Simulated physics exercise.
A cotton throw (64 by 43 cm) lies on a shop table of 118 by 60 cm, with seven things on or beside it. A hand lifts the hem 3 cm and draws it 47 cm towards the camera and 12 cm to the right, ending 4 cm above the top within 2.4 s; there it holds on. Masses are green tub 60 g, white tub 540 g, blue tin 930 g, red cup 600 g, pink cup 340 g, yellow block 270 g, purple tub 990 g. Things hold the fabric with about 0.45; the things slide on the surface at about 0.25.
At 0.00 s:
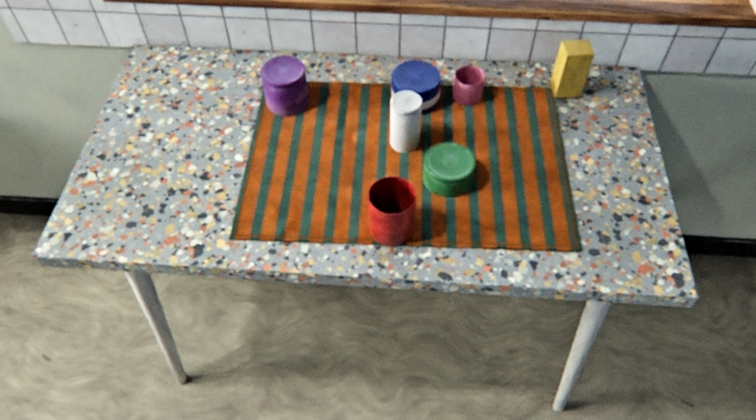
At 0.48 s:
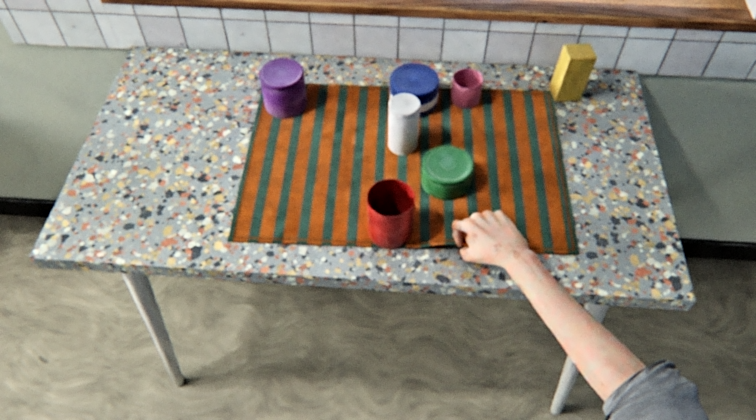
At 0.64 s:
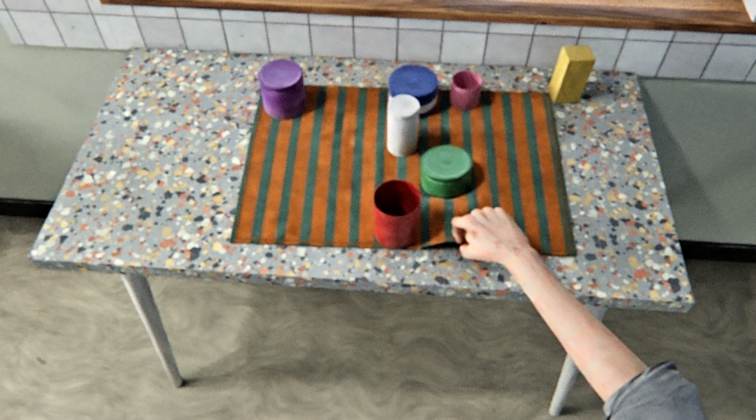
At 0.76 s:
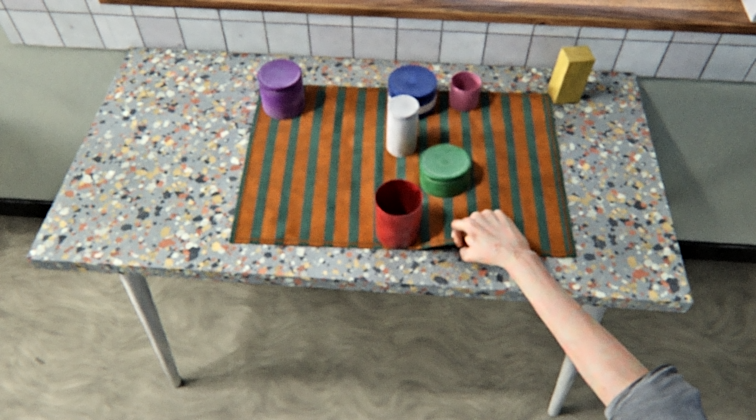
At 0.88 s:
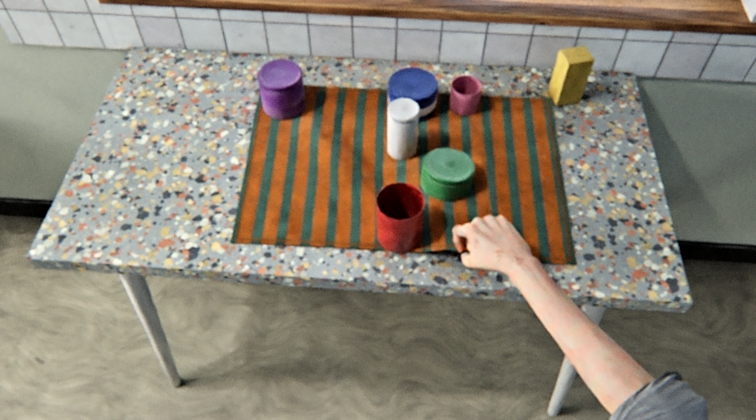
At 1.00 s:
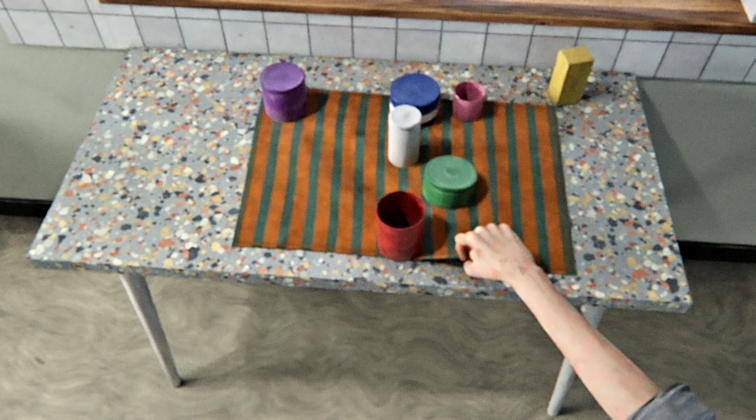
A hand reached in from the right, took the front edge of a striped cloth on a speckled table, and tugged it slightly forward, shifting the cups and tubs on it a little.
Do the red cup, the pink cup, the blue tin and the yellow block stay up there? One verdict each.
In order: The red cup falls off; the pink cup drops off; the blue tin falls off; the yellow block stays on.
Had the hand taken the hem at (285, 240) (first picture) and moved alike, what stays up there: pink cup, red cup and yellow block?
In that case: Pink cup drops off, red cup drops off, yellow block stays on.
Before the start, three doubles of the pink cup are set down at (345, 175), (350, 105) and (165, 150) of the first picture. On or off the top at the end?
In turn: Falls off, falls off, stays on.
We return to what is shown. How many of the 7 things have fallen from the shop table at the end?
6 of them.
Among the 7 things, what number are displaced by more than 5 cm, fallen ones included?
That makes 6.
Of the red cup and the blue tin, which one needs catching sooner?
First goes the red one.
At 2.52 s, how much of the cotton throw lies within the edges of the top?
Some 15 per cent of it.
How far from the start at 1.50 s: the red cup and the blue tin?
Red cup 15 cm, blue tin 15 cm.
By 1.5 s, 85 % of the cotton throw is still over the top; pink cup 16 cm off its start, red cup 15 cm off its start, blue tin 15 cm off its start.
By 2.0 s, 55 % of the cotton throw is still over the top; red cup over the edge, pink cup 32 cm off its start, blue tin 30 cm off its start.
By 2.5 s, 15 % of the cotton throw is still over the top; red cup over the edge, blue tin 50 cm off its start at (484, 296), pink cup 49 cm off its start at (555, 277).
By 3.0 s, 0 % of the cotton throw is still over the top; pink cup over the edge, blue tin over the edge, red cup over the edge.
By 4.6 s, 0 % of the cotton throw is still over the top; pink cup over the edge, blue tin over the edge, red cup over the edge, yellow block 1 cm off its start at (577, 54).
